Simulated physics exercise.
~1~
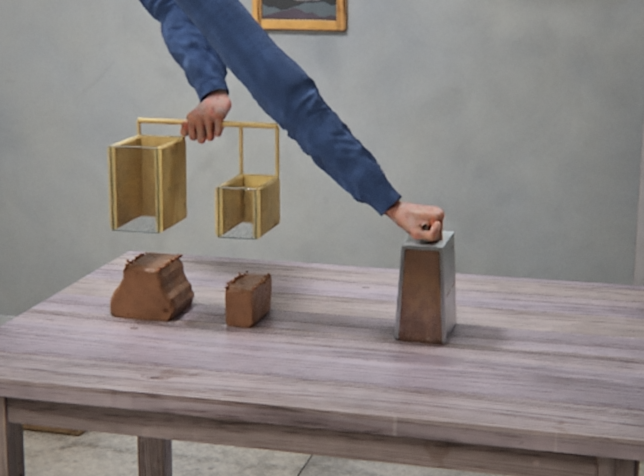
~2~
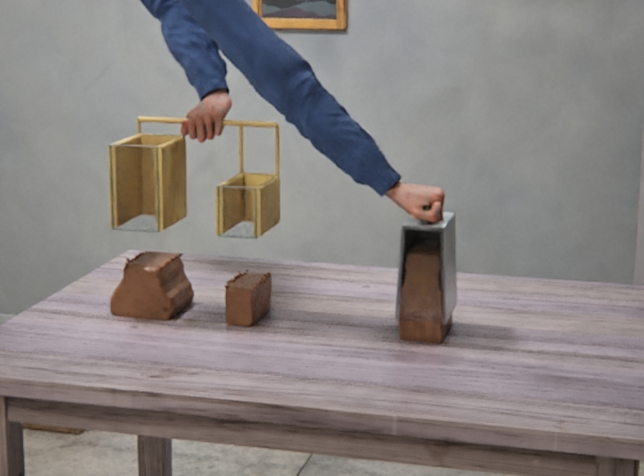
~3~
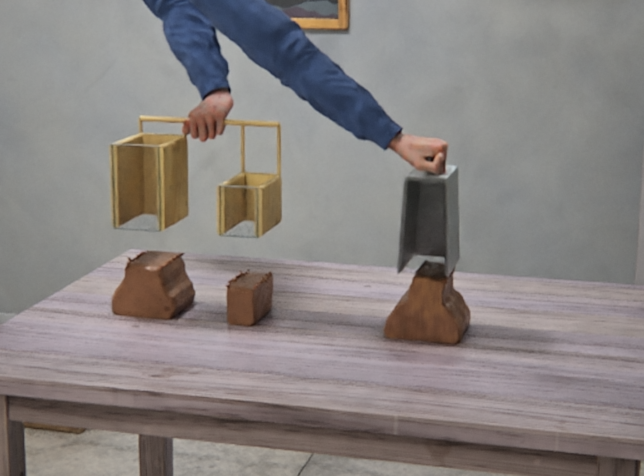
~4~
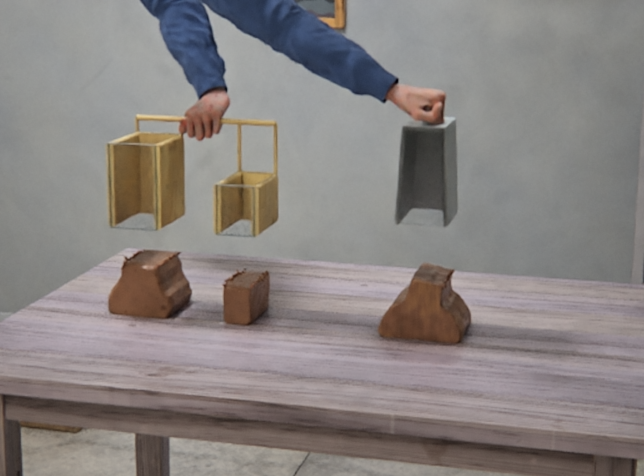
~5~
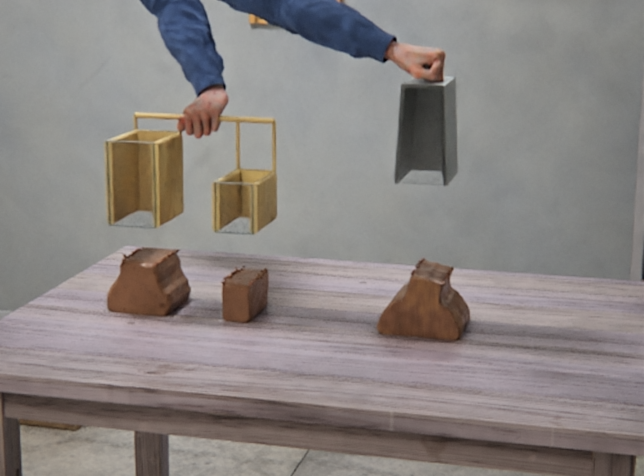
We see a hand lift a tall grey tin straight up off brown wet clay on a wooden table, while another hand holds two yellowish moulds above two smaller blocks. The freed clay slumps and spreads at its base, and ends as a squat mound beneath the raised tin.
